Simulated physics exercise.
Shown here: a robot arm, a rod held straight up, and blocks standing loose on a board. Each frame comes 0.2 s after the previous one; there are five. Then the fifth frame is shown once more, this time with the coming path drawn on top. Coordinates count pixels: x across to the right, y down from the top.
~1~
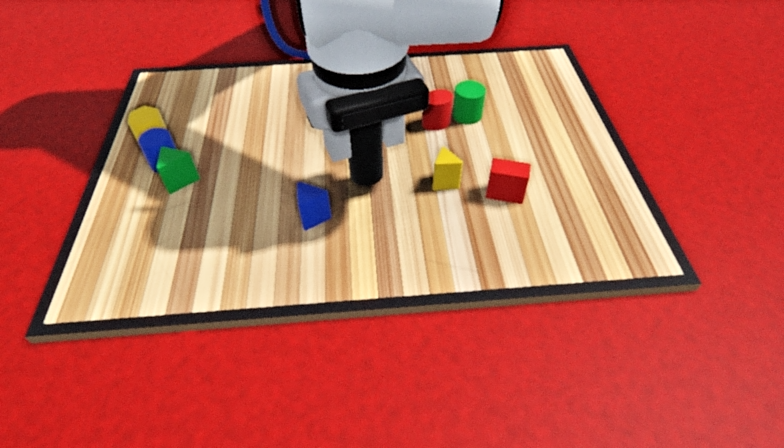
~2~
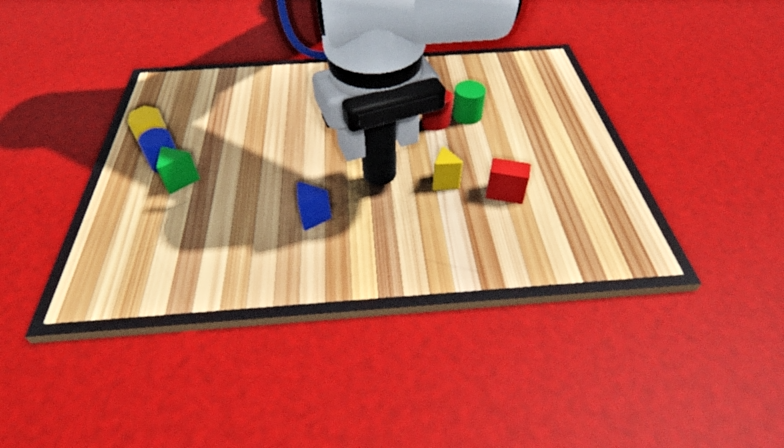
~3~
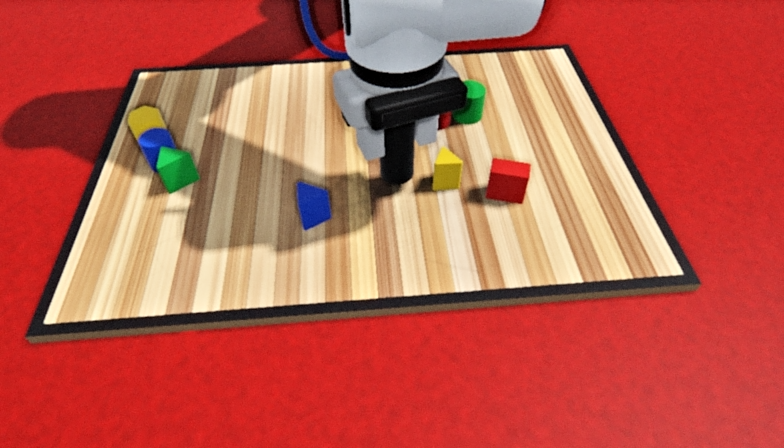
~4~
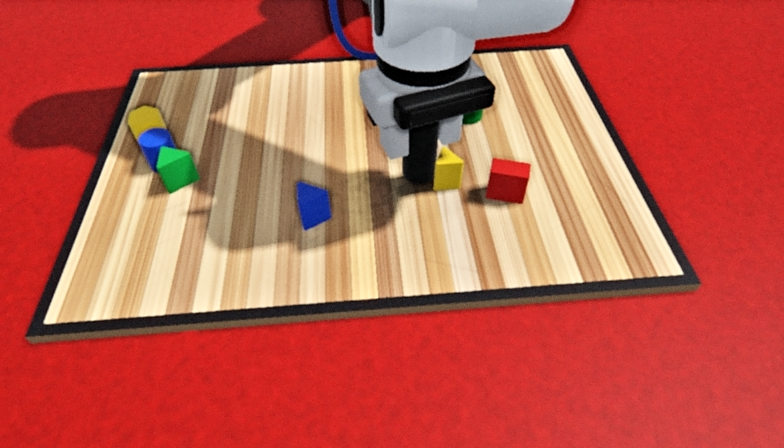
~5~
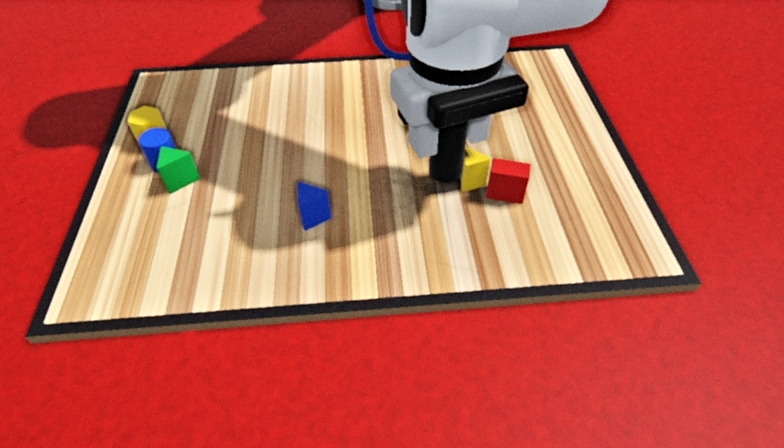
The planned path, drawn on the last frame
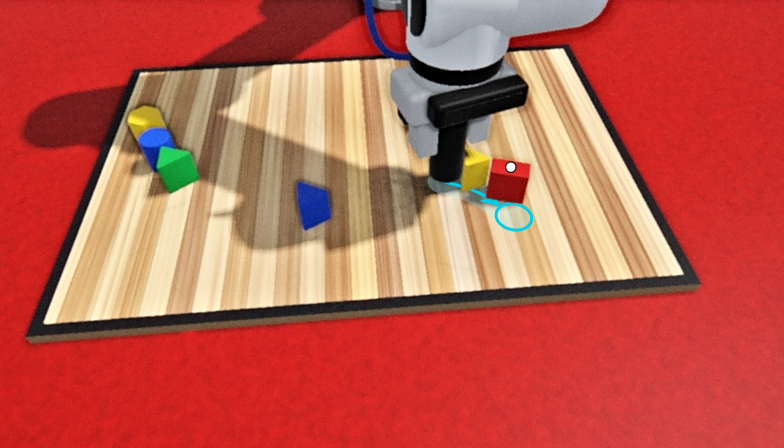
Robot arm sliding its upright black rod rightward across a striped wooden board, pushing a yellow triangular block toward a red block.
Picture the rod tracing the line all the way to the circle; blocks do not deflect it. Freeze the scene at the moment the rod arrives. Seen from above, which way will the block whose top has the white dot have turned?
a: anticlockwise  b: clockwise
My pick is b.
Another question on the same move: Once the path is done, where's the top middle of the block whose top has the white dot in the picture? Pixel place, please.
In the picture, it is at (532, 169).
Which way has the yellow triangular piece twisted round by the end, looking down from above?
From the top, the block rotates counterclockwise.
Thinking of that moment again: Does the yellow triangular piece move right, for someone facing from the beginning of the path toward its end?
I believe not.
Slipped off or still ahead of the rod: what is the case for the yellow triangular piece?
It is off to the side or behind.
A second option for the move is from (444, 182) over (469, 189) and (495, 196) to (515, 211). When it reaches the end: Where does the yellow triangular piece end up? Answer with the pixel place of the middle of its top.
At roughly (509, 151).
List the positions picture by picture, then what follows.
The first picture shows tip of the rod at (367, 175), middles of tops, yellow triangular piece at (447, 157), red oblong at (511, 167).
The second picture shows rod at (380, 174), nothing pushed.
The third picture shows rod at (397, 173), nothing pushed.
The fourth picture shows rod at (419, 172), nothing pushed.
The fifth picture shows rod at (445, 171), yellow triangular piece at (474, 156), red oblong at (511, 167).
The line goes from (444, 182) via (470, 189) and (493, 201), ending at (514, 217); the dot is on the red oblong.
On the path given first. Halfway along, rod at (485, 184); yellow triangular piece at (504, 154), turned 35° anticlockwise; red oblong at (529, 169), turned 40° clockwise.
At the end, rod at (516, 206); yellow triangular piece at (504, 154), turned 40° anticlockwise; red oblong at (532, 169), turned 40° clockwise.
